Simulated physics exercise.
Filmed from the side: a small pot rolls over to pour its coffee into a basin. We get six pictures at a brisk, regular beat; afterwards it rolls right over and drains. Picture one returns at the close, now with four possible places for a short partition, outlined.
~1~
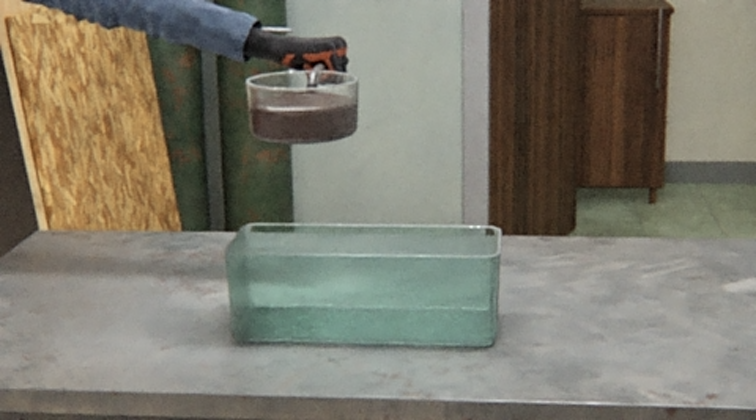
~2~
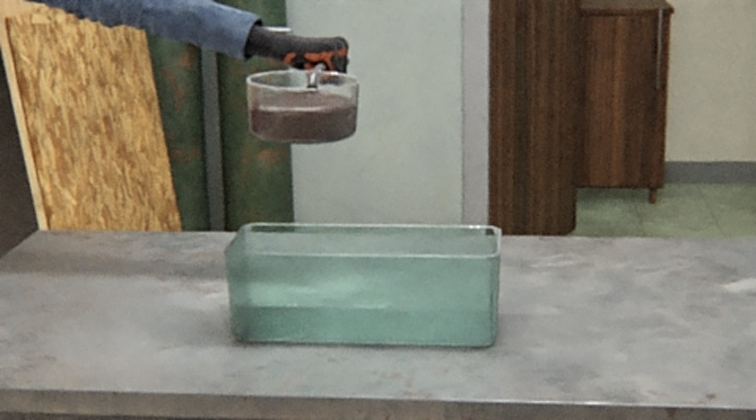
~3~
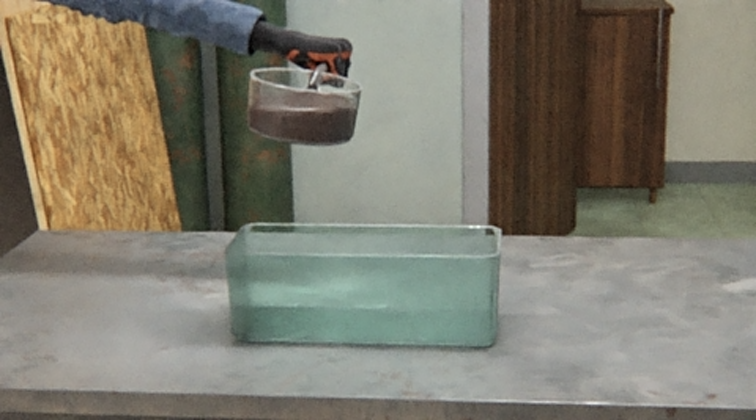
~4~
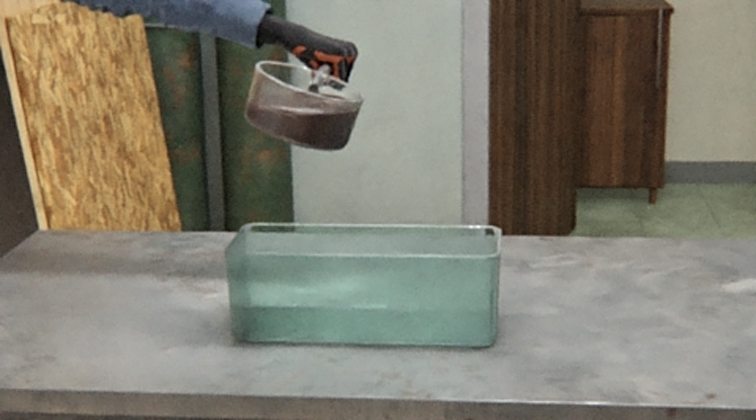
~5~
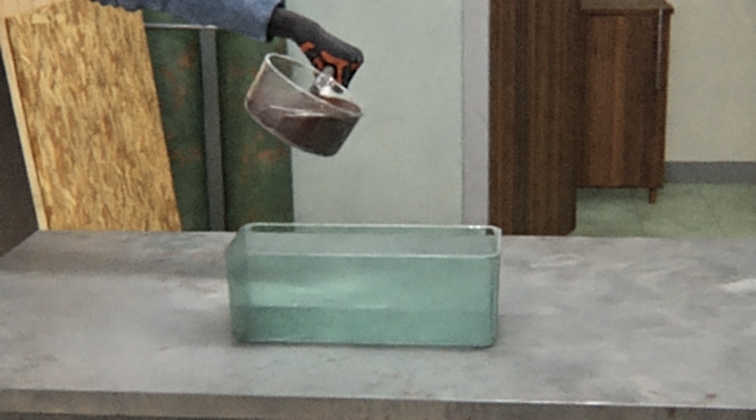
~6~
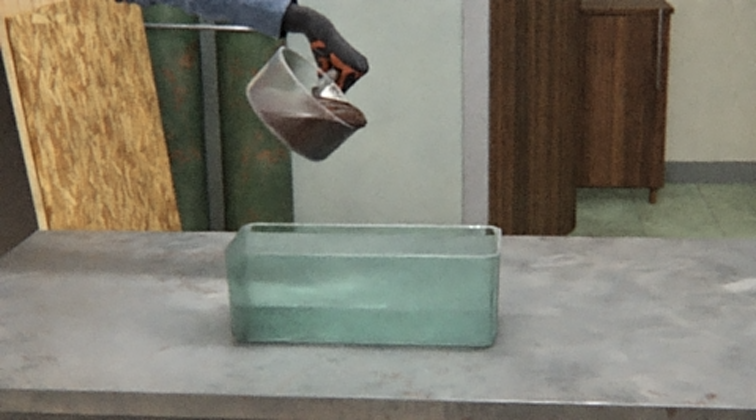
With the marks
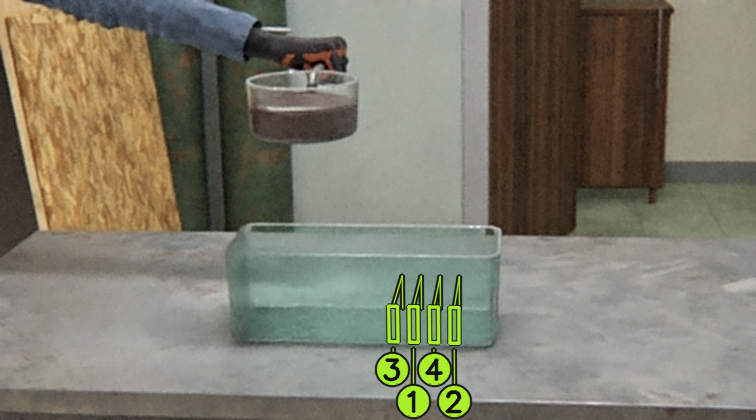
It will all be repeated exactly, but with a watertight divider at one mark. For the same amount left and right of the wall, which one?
Take 3.
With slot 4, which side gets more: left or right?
More ends on the left.
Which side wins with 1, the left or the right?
More ends on the left.
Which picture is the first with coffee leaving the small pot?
In picture 6.
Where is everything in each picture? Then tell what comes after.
In the first frame, upright, lip at (355, 79); basin from (232, 338) to (496, 344); nothing has left yet.
In the second frame, tipped about 2°, lip at (356, 81); nothing has left yet.
In the third frame, tipped about 9°, lip at (359, 87); nothing has left yet.
In the fourth frame, tipped about 19°, lip at (361, 97); nothing has left yet.
In the fifth frame, tipped about 31°, lip at (362, 111); nothing has left yet.
In the sixth frame, tipped about 46°, lip at (359, 125); coffee is over the lip, down to (364, 125).
On the marked copy, 1 at (413, 348); 2 at (454, 349); 3 at (393, 348); 4 at (433, 349).
Choosing 1, about 84 % ends left of the wall and 12 % right of it; 4 % is lost outside.
Choosing 2, about 86 % ends left of the wall and 9 % right of it; 4 % is lost outside.
Choosing 3, about 54 % ends left of the wall and 45 % right of it.
Choosing 4, about 88 % ends left of the wall and 7 % right of it; 4 % is lost outside.
